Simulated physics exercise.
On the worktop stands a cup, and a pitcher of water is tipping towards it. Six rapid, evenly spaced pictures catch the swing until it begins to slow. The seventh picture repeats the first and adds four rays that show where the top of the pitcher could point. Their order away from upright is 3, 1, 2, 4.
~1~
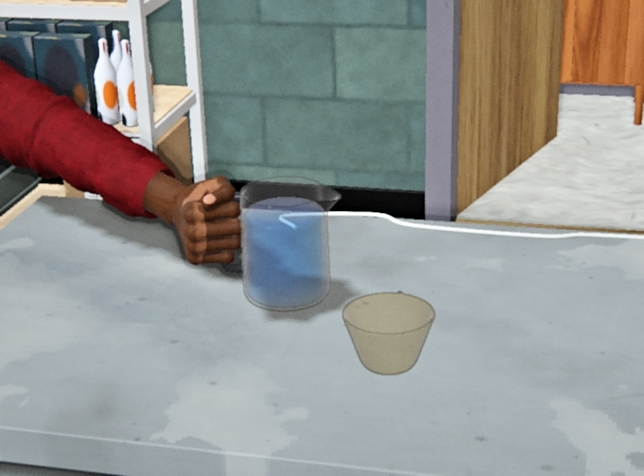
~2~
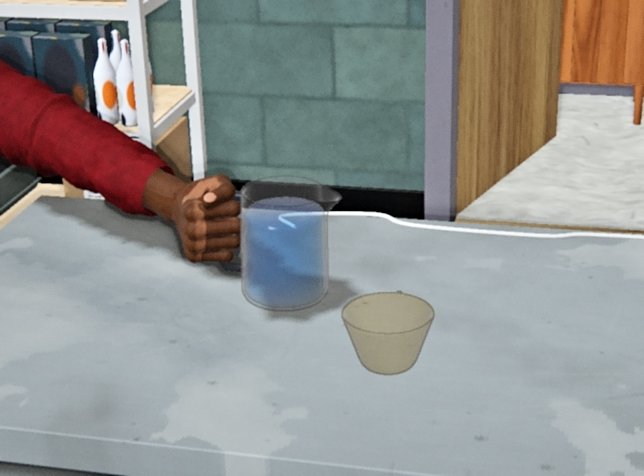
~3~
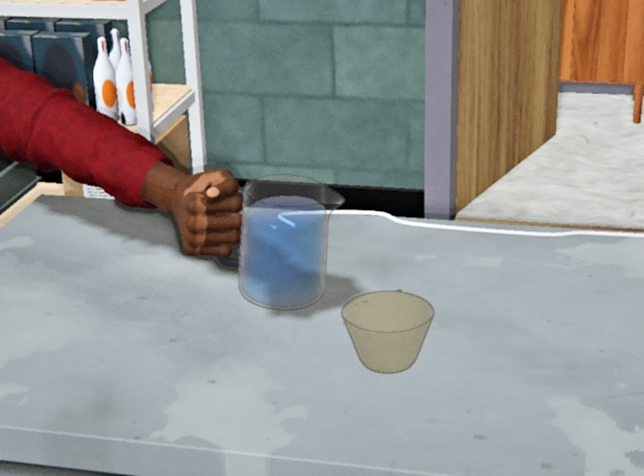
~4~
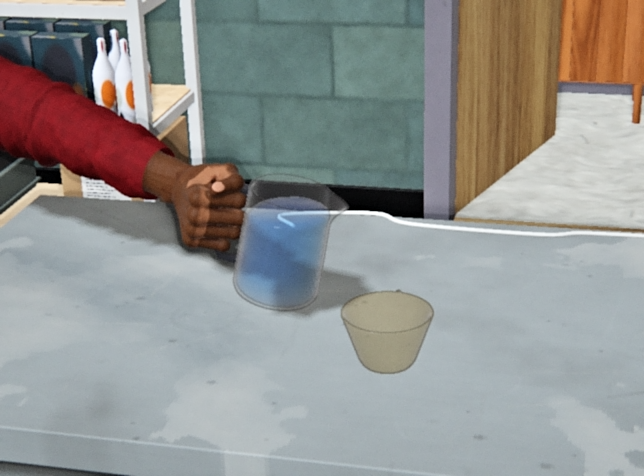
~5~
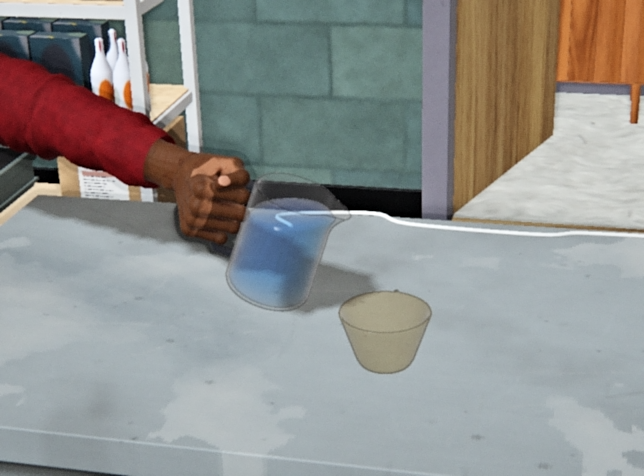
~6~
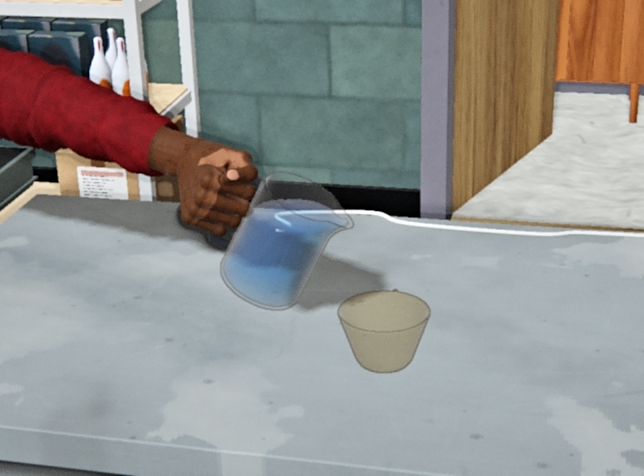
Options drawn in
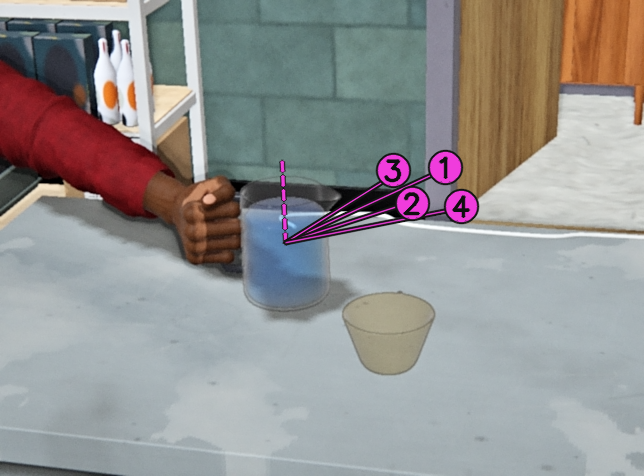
We see a hand in a red sleeve holding a clear pitcher of blue water beside a small beige cup on a grey worktop. The pitcher starts upright, then gradually tilts to the right, with no water leaving it.
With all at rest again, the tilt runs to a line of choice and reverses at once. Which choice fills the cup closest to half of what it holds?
It is 3.
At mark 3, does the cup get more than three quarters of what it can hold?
No.
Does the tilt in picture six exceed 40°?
No, it does not.
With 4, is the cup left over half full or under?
Over.
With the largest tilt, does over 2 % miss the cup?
Yes.
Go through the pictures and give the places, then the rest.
In the first frame, upright, lip at (339, 197); rim of the cup round (388, 312); nothing has left yet.
In the second frame, upright, lip at (339, 198); nothing has left yet.
In the third frame, tipped about 5°, lip at (343, 201); nothing has left yet.
In the fourth frame, tipped about 11°, lip at (347, 208); nothing has left yet.
In the fifth frame, tipped about 19°, lip at (349, 217); nothing has left yet.
In the sixth frame, tipped about 27°, lip at (352, 225); nothing has left yet.
On the marked copy, 1 at (430, 175); 2 at (395, 207); 3 at (381, 182); 4 at (445, 211).
For mark 1, the cup ends with about 65 % of what it can hold; 5 % of the water is spilt.
For mark 2, the cup ends with about 76 % of what it can hold; 11 % of the water is spilt.
For mark 3, the cup ends with about 50 % of what it can hold.
For mark 4, the cup ends with about 86 % of what it can hold; 18 % of the water is spilt.
